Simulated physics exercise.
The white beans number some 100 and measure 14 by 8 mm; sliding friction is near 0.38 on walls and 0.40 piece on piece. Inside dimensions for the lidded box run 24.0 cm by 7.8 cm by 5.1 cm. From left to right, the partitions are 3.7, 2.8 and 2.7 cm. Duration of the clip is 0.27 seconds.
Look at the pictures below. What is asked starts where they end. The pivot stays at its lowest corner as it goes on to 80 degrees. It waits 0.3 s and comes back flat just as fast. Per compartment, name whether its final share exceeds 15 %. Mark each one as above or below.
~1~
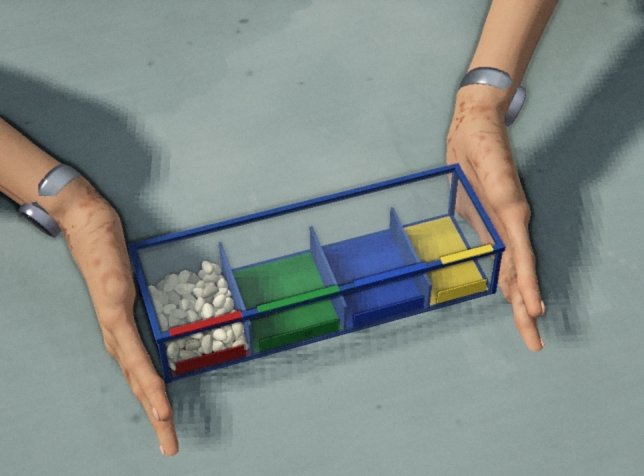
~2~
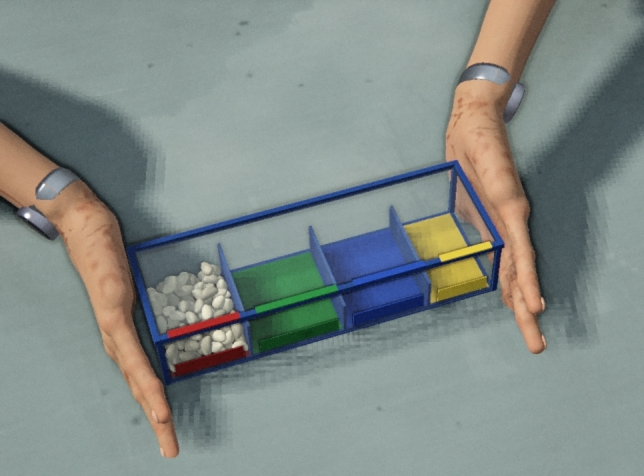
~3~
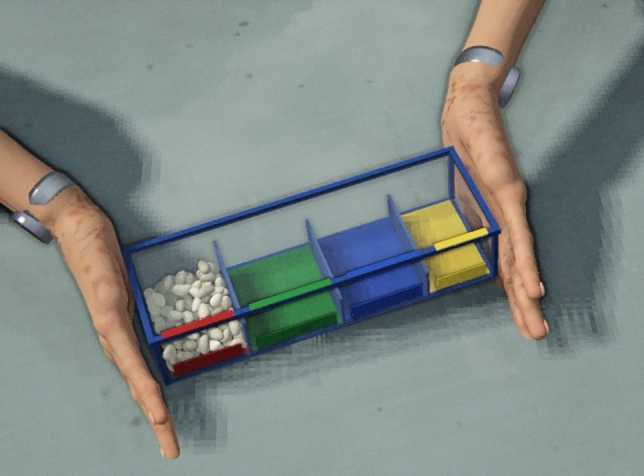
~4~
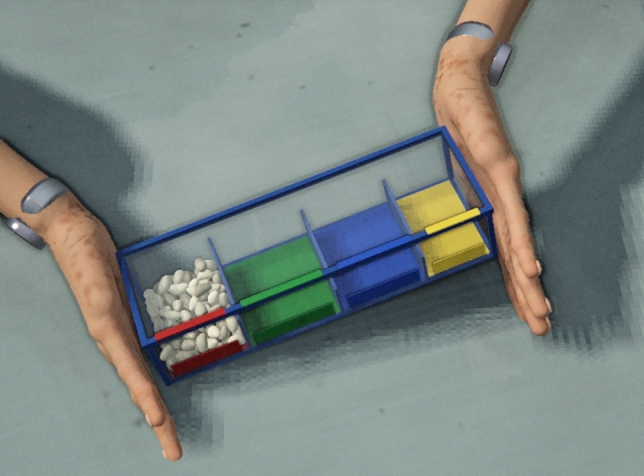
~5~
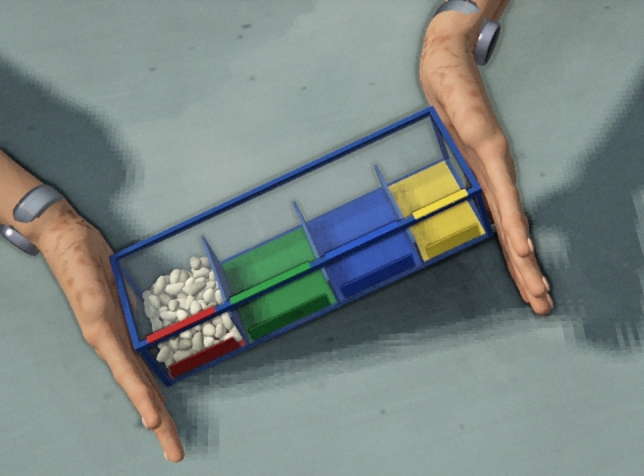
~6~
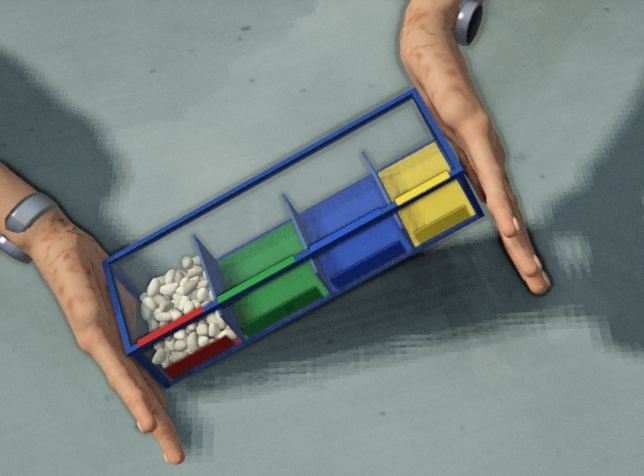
Marked: Red compartment above; blue compartment below; green compartment below; yellow compartment below.
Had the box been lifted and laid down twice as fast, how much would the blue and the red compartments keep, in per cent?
I'd expect blue at 0 percent and red at 100 percent.
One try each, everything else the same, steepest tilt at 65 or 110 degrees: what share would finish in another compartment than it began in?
About 0 and about 0 per cent, in that order.
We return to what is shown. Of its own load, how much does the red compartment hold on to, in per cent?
Share retained: Some 100 per cent.
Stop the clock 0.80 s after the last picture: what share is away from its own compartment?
Roughly 0 in a hundred.
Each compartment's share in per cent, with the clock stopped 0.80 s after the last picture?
It splits as red 100, blue 0, green 0 and yellow 0 percent.
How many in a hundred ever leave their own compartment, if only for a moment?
About 0 %.
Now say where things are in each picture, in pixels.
Box tilt 0 degrees, front corners at (161, 336) and (498, 246); red 100 %, in the first picture.
Box tilt 1 degrees, front corners at (160, 338) and (497, 243), in the second picture.
Box tilt 5 degrees, front corners at (154, 339) and (493, 229), lowest corner left back, in the third picture.
Box tilt 11 degrees, front corners at (148, 342) and (486, 209), lowest corner left back, in the fourth picture.
Box tilt 16 degrees, front corners at (141, 344) and (474, 189), lowest corner left back, in the fifth picture.
Box tilt 22 degrees, front corners at (132, 349) and (457, 171), lowest corner left back; red 100 %, in the sixth picture.
Then, 0.80 s after the last picture, tilt 80 degrees; red 100 %.
Then, 1.33 s after the last picture, tilt 40 degrees; red 100 %.
Then, 1.92 s after the last picture, tilt 0 degrees; red 100 %.
In the end, red 100 %, blue 0 %, green 0 %, yellow 0 %.
